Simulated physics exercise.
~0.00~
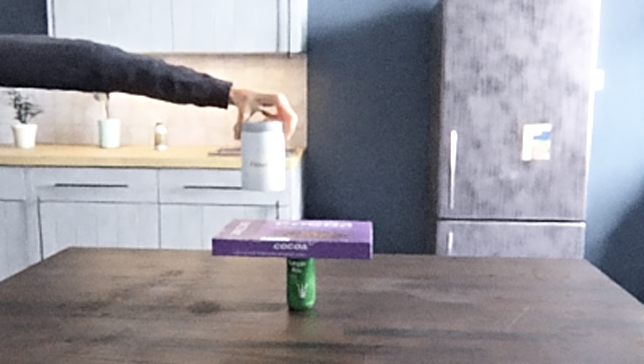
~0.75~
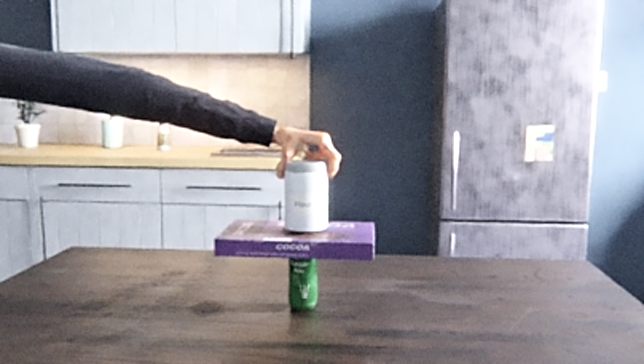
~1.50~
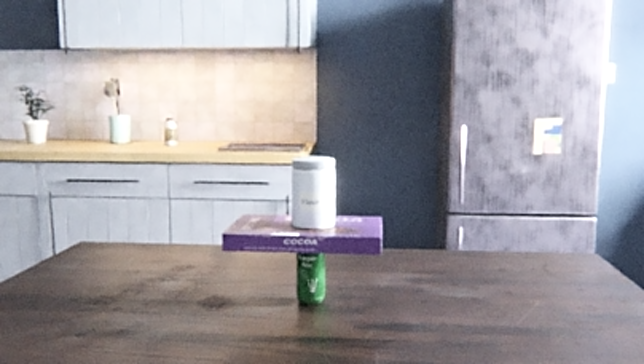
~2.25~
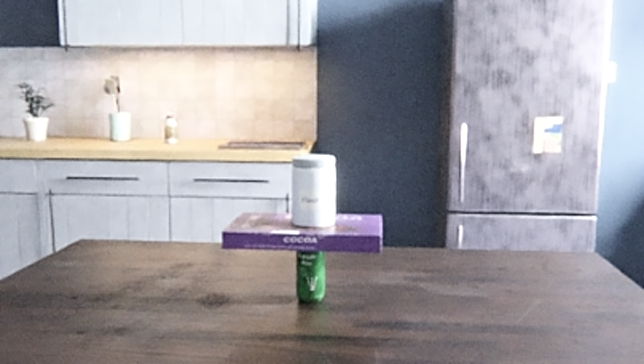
A hand reached in from the left holding a white jar, moved it right and lowered it upright onto a purple packet balanced across a green can on a dark table, then let go and withdrew, leaving the little tower standing still.
